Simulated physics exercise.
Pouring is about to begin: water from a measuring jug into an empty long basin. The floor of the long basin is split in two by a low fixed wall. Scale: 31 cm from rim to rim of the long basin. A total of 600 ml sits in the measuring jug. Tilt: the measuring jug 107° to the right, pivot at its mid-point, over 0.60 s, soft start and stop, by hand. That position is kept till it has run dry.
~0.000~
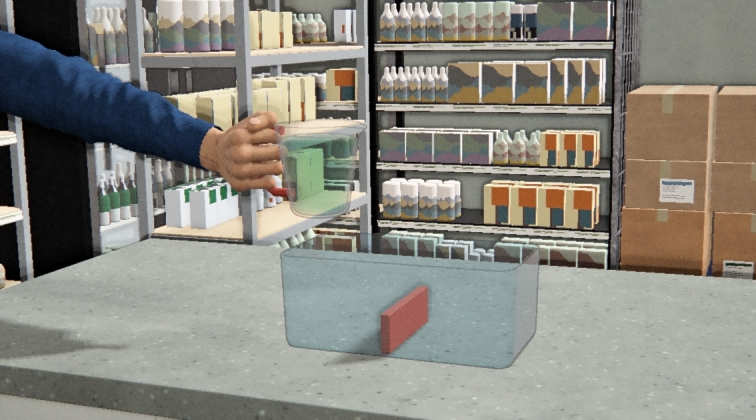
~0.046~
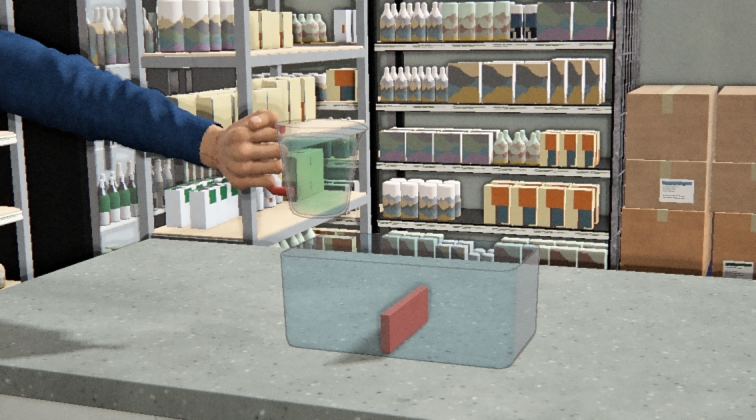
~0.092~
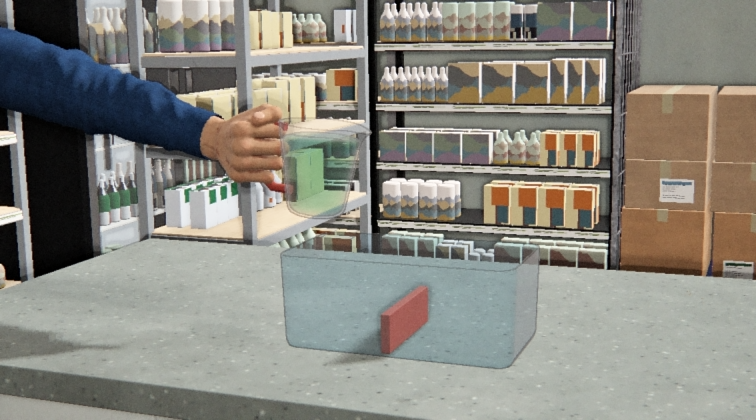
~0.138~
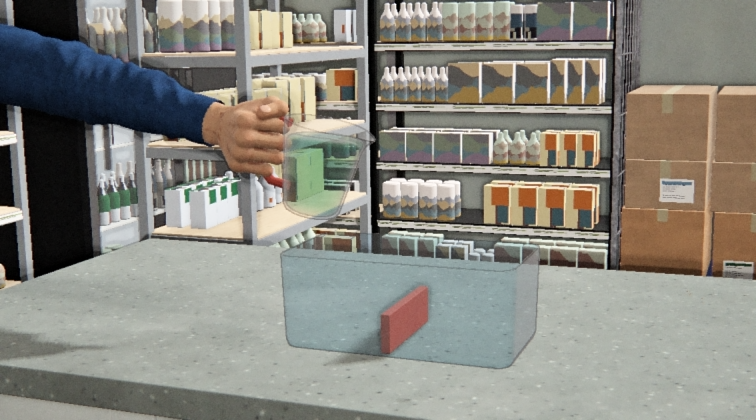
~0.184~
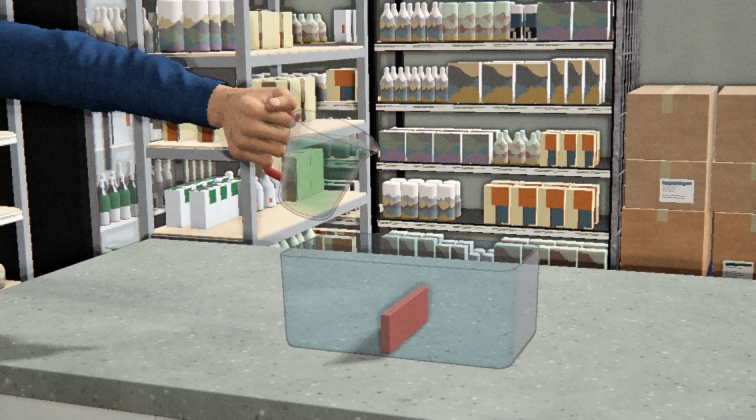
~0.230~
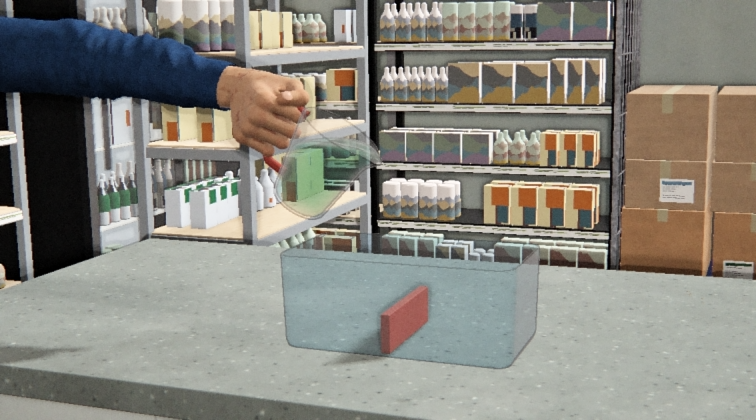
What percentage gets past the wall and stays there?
About 43 per cent.
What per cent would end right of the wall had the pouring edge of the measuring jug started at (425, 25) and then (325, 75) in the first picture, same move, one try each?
In order, 70 and 10 per cent.
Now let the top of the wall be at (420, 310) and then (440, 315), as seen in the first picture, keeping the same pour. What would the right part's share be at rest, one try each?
I'd say 25 percent on the first go, 10 percent on the next.
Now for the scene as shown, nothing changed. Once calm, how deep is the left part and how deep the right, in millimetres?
Left part about 16 mm deep, right part about 10 mm deep.
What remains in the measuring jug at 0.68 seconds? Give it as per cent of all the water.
Near 7 percent, more or less.
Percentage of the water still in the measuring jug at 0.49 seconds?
Some 46 % of it is still there.
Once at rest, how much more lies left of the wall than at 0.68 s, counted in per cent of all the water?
I'd say near 10 percent.
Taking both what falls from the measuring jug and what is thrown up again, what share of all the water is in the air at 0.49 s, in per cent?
Estimate: Some 18 % of the total.
By 0.49 s the tilt is 99° and 46 per cent is still to pour, 8 is left of the wall and 27 right of it.
By 0.68 s the tilt is 107° and 7 per cent is still to pour, 47 is left of the wall and 41 right of it.
By 0.88 s the tilt is 107° and 0 per cent is still to pour, 56 is left of the wall and 42 right of it.
By 1.10 s the tilt is 107° and 0 per cent is still to pour, 56 is left of the wall and 43 right of it.
At rest 56 per cent lies left of the wall, 43 right of it and 1 outside.
